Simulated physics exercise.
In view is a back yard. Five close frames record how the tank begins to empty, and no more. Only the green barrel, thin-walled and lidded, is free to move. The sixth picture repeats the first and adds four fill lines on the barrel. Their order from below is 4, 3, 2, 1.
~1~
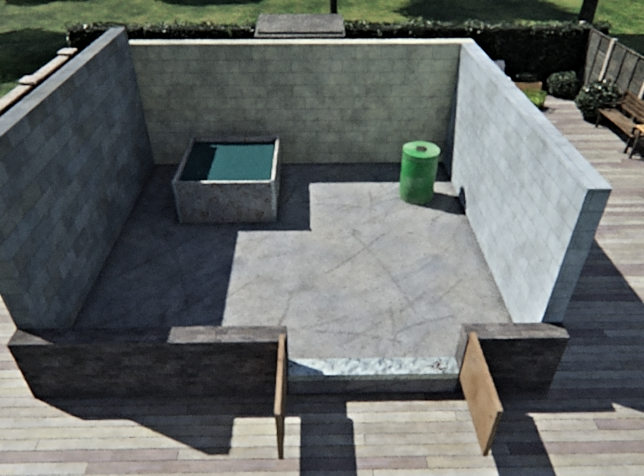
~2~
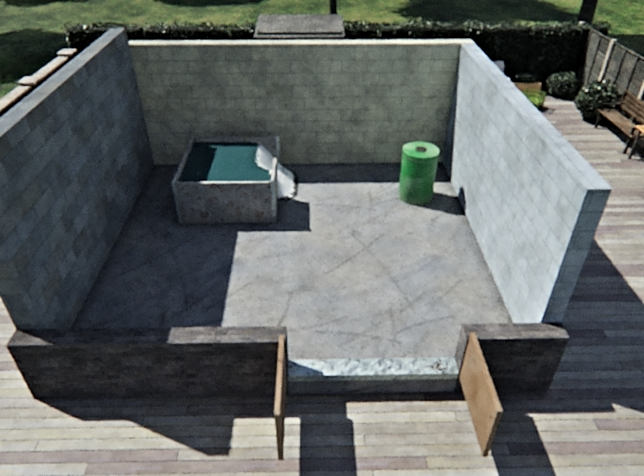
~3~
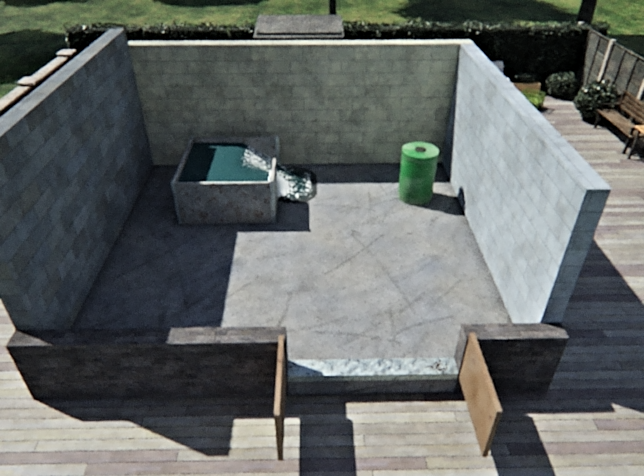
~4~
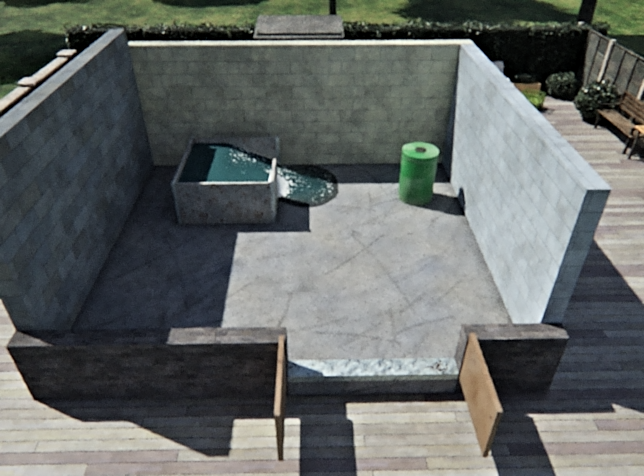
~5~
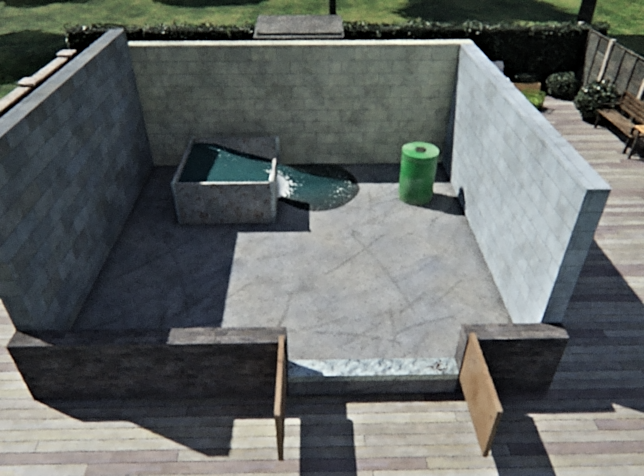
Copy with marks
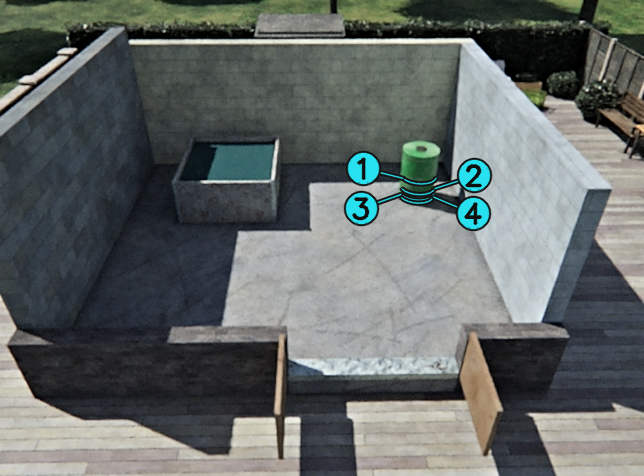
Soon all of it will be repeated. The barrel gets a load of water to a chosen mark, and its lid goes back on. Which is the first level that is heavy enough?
Choose 1.
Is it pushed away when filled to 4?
Yes, that goes wrong.
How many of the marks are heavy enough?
One of the four.
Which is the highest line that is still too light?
Line 2.
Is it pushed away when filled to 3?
Yes, that goes wrong.
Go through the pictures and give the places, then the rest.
In the first picture, lid of the green barrel at (421, 149); tank full, its middle at (230, 162); open gate at (375, 327).
In the second picture, 1 % of the ground under water, its edge towards the barrel at (291, 189).
In the third picture, 3 % of the ground under water, its edge towards the barrel at (312, 189).
In the fourth picture, 5 % of the ground under water, its edge towards the barrel at (333, 187).
In the fifth picture, lid of the green barrel at (421, 150); 8 % of the ground under water, its edge towards the barrel at (352, 195).
In cyan, 1 at (421, 183); 2 at (420, 194); 3 at (419, 200); 4 at (419, 203); from the bottom up 4, 3, 2, 1.
With 1, it does not move.
With 2, it is pushed about twice its own width away.
With 3, it is pushed about 7 times its own width away.
With 4, it is washed out through the gate.
